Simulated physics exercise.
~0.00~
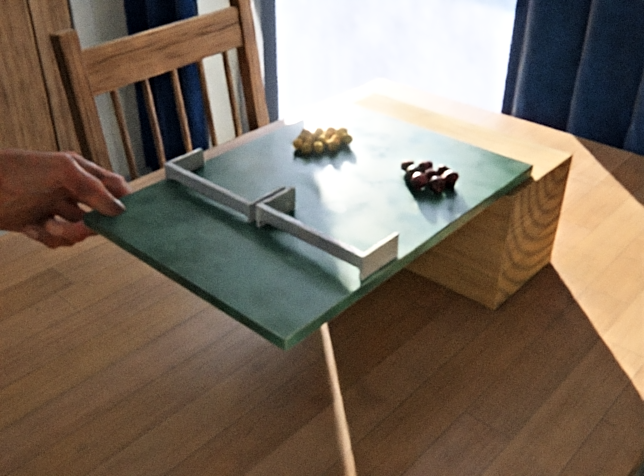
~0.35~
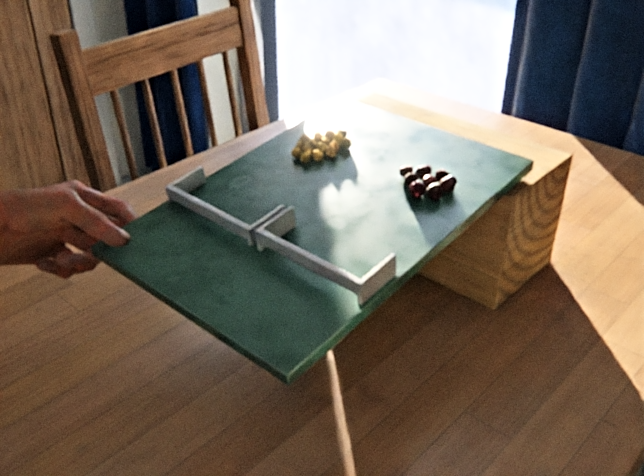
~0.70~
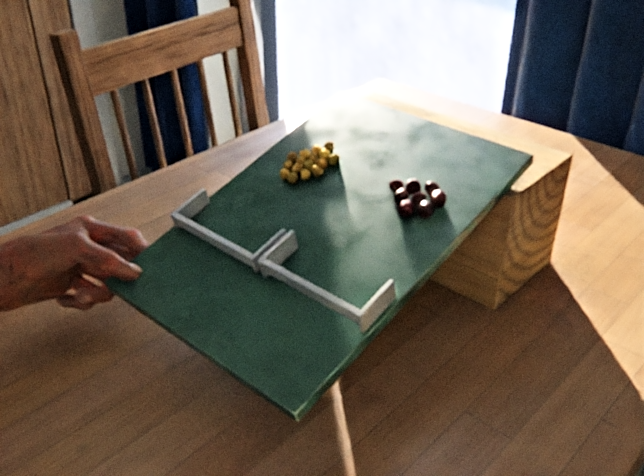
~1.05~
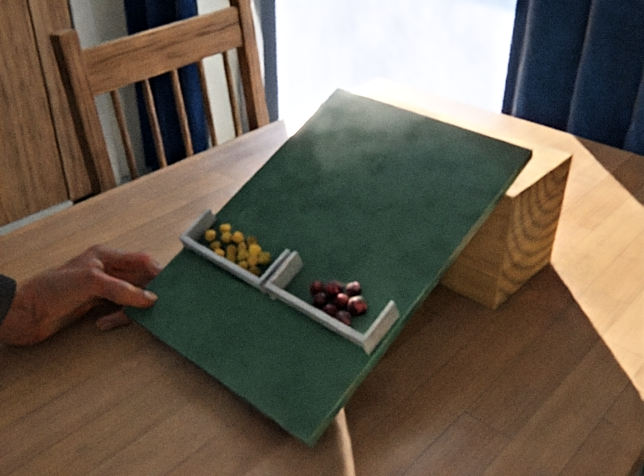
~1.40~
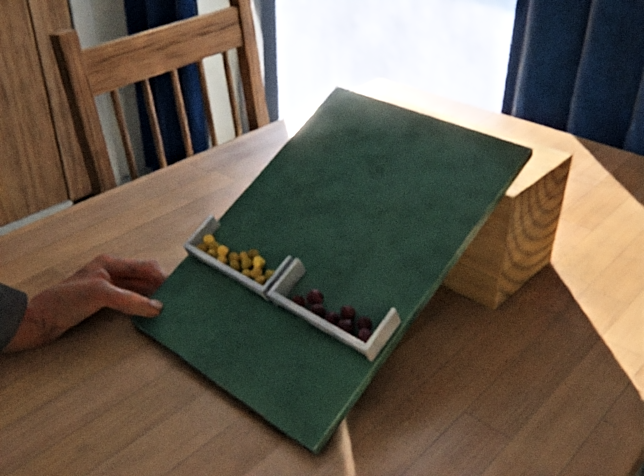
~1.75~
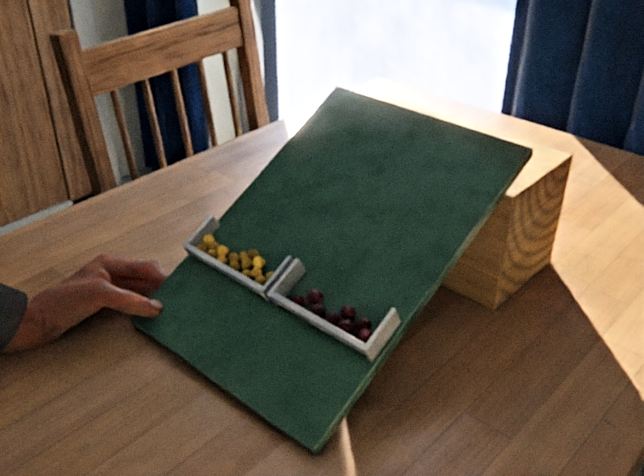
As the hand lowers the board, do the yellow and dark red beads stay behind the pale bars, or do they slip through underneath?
Both groups stay behind the bars. The yellow beads and the dark red beads slide down the board and gather there without slipping through.
On a wooden table by a bright window, a hand lowered the near end of a green board propped on a wooden block, and the yellow and dark red beads slid down until both groups came to rest against the pale bars.
